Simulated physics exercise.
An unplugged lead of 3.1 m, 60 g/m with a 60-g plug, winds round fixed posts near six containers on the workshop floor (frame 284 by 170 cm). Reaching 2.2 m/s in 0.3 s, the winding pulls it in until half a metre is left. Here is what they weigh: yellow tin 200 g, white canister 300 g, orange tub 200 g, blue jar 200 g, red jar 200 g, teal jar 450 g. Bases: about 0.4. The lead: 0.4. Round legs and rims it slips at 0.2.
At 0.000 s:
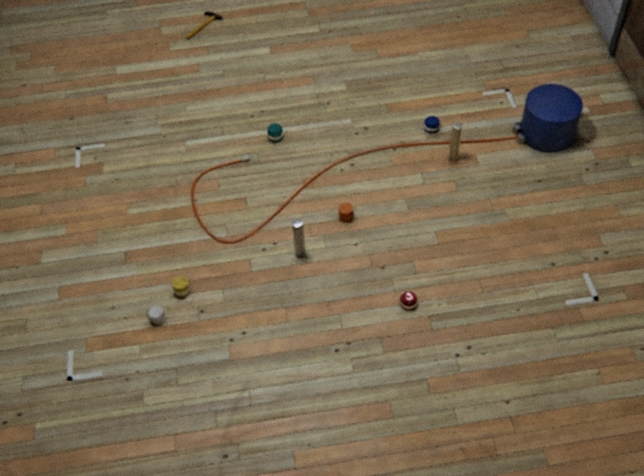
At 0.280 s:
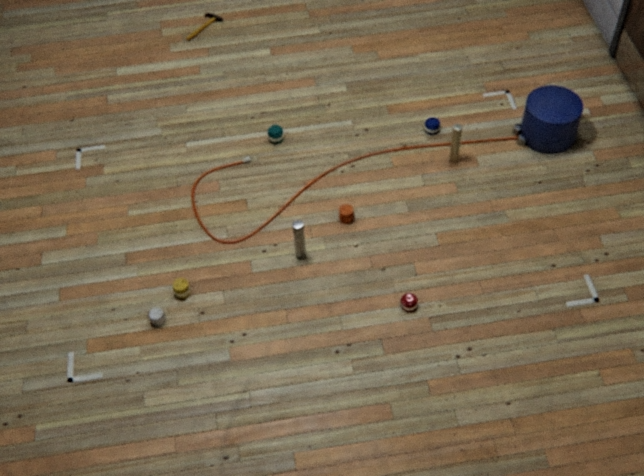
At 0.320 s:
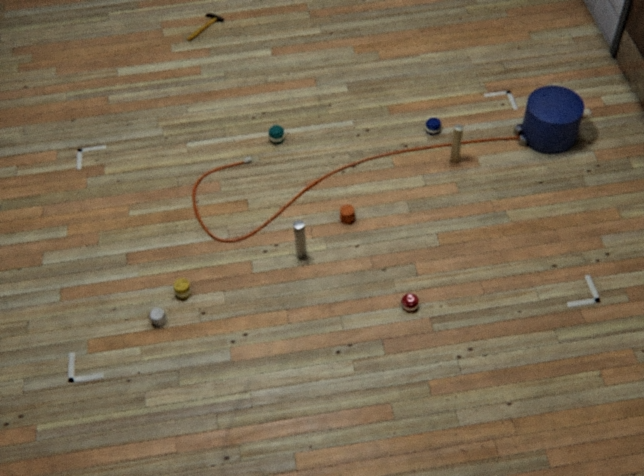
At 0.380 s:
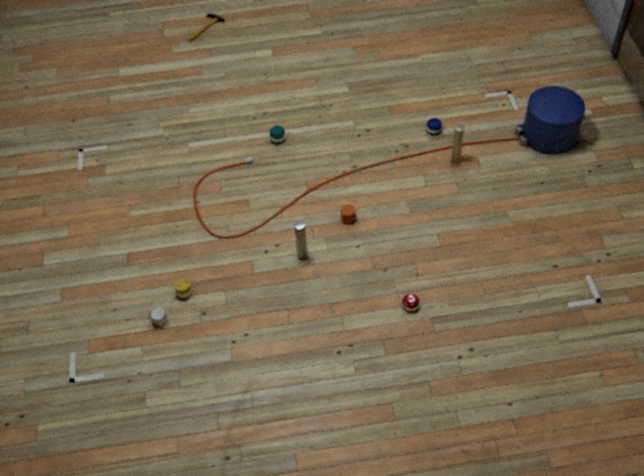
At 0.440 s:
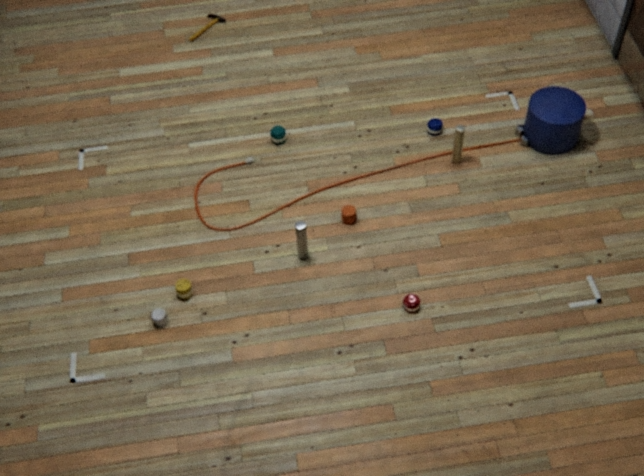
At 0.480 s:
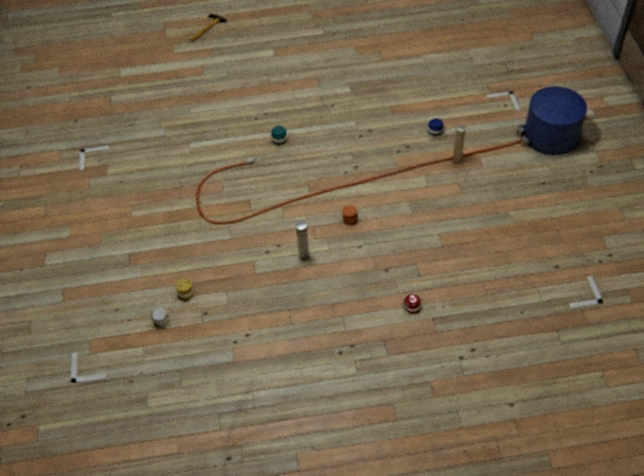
Orange lead slowly straightening across a wooden floor, its loop flattening near two posts, among small coloured containers and a blue drum.
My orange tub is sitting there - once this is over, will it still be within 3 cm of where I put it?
Yes, watch - it stays right about there.
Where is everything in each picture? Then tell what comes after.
Orange tub (346, 208); posts (297, 223) (457, 126); lead runs through (482, 141) (386, 147) (302, 188) (227, 242) (198, 178), in the first frame.
Lead runs through (485, 141) (304, 189) (198, 180), in the second frame.
Lead runs through (491, 140) (308, 188) (199, 180), in the third frame.
Lead runs through (502, 140) (316, 187) (200, 180), in the fourth frame.
Lead runs through (518, 140) (331, 186) (201, 181), in the fifth frame.
Orange tub (350, 210); lead runs through (531, 139) (441, 160) (344, 186) (251, 216) (203, 181), in the sixth frame.
By 0.8 s, plug at (249, 161); nothing else has moved.
By 1.1 s, plug at (347, 138); nothing else has moved.
By 1.4 s, plug at (451, 120); blue jar 12 cm off its start at (455, 122).
By 1.8 s, plug at (463, 135); blue jar 27 cm off its start.
By 2.6 s, plug at (463, 135); orange tub 0 cm off its start at (350, 210), blue jar 27 cm off its start at (479, 116).
